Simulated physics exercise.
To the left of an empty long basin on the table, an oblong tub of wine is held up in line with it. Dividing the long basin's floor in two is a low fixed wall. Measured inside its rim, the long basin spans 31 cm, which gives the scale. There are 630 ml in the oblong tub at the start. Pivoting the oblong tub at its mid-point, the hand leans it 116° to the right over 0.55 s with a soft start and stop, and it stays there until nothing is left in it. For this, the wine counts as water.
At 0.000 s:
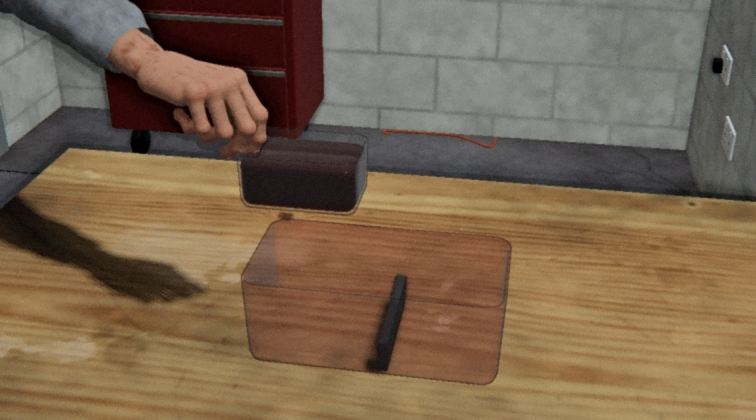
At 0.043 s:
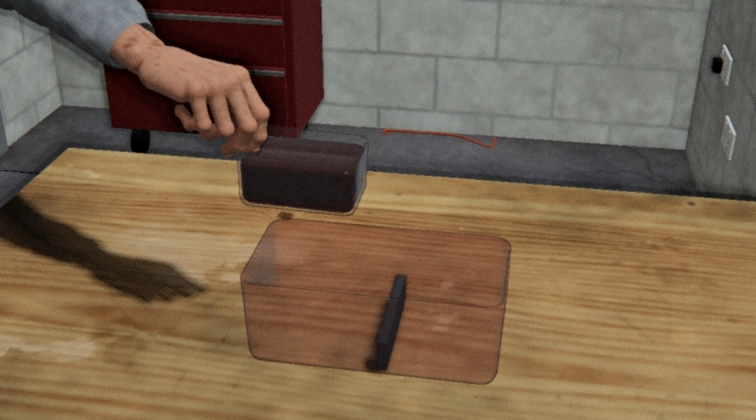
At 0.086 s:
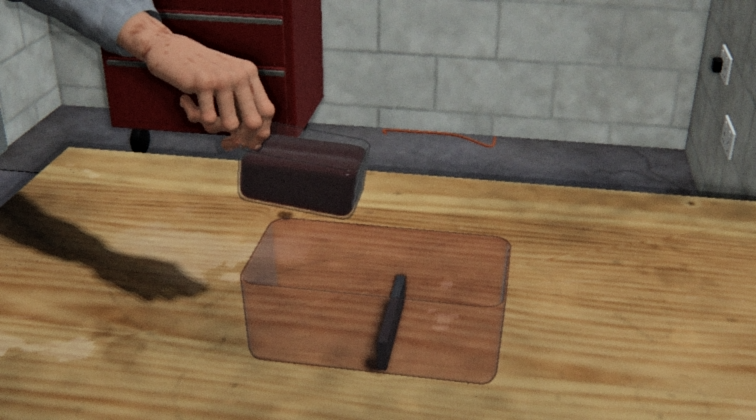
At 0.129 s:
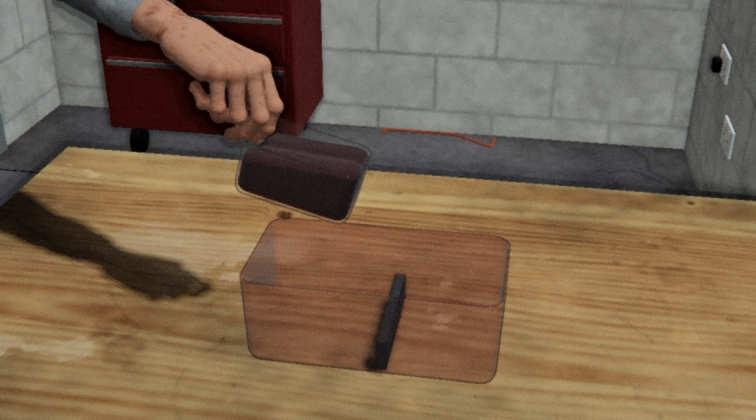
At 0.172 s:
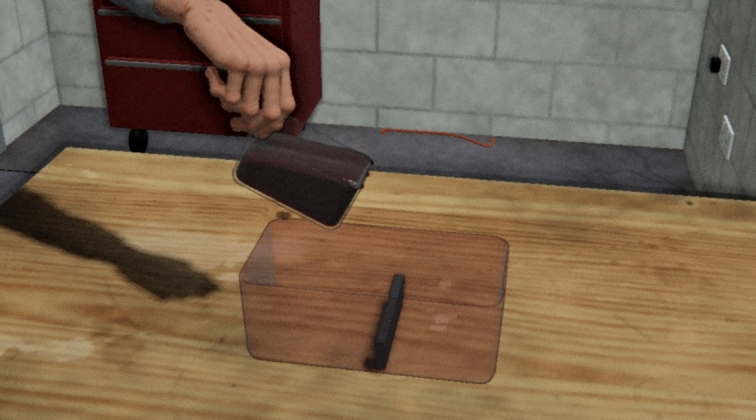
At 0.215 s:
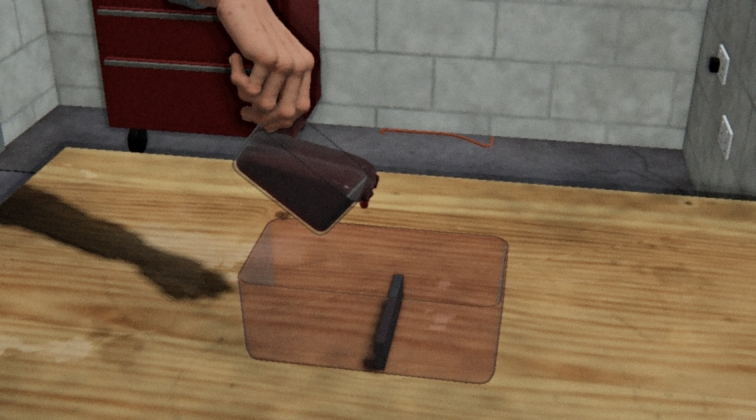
In this clip, a hand holds a small tub of dark red wine above a wooden table, behind a larger clear, empty basin, and tilts it steadily to the right until some wine runs over its lower edge.
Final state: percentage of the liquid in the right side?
Approximately 53 %.
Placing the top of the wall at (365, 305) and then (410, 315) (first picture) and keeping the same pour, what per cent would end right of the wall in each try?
The first gives near 80 per cent and the second near 35 per cent.
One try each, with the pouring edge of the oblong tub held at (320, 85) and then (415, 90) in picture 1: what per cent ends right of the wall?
Try 1: Approx. 20 %; try 2: Approx. 80 %.
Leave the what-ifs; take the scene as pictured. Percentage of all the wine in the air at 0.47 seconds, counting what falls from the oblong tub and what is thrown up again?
Close to 22 per cent, I'd say.
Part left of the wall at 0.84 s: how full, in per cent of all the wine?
The left part holds some 44 per cent.
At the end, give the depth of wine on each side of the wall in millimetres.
Depths at rest: Left around 12 mm, right around 16 mm.
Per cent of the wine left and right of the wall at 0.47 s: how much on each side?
I'd say some 20 in a hundred on the left and 48 on the right.
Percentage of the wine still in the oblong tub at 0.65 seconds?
Close to 1 in a hundred.
After 0.47 s the tilt is 109° and 9 per cent is still to pour, 21 is left of the wall and 47 right of it.
After 0.65 s the tilt is 116° and 1 per cent is still to pour, 40 is left of the wall and 53 right of it.
After 0.84 s the tilt is 116° and 0 per cent is still to pour, 44 is left of the wall and 53 right of it.
After 1.05 s the tilt is 116° and 0 per cent is still to pour, 44 is left of the wall and 53 right of it.
In the end 45 per cent lies left of the wall, 53 right of it and 2 outside.
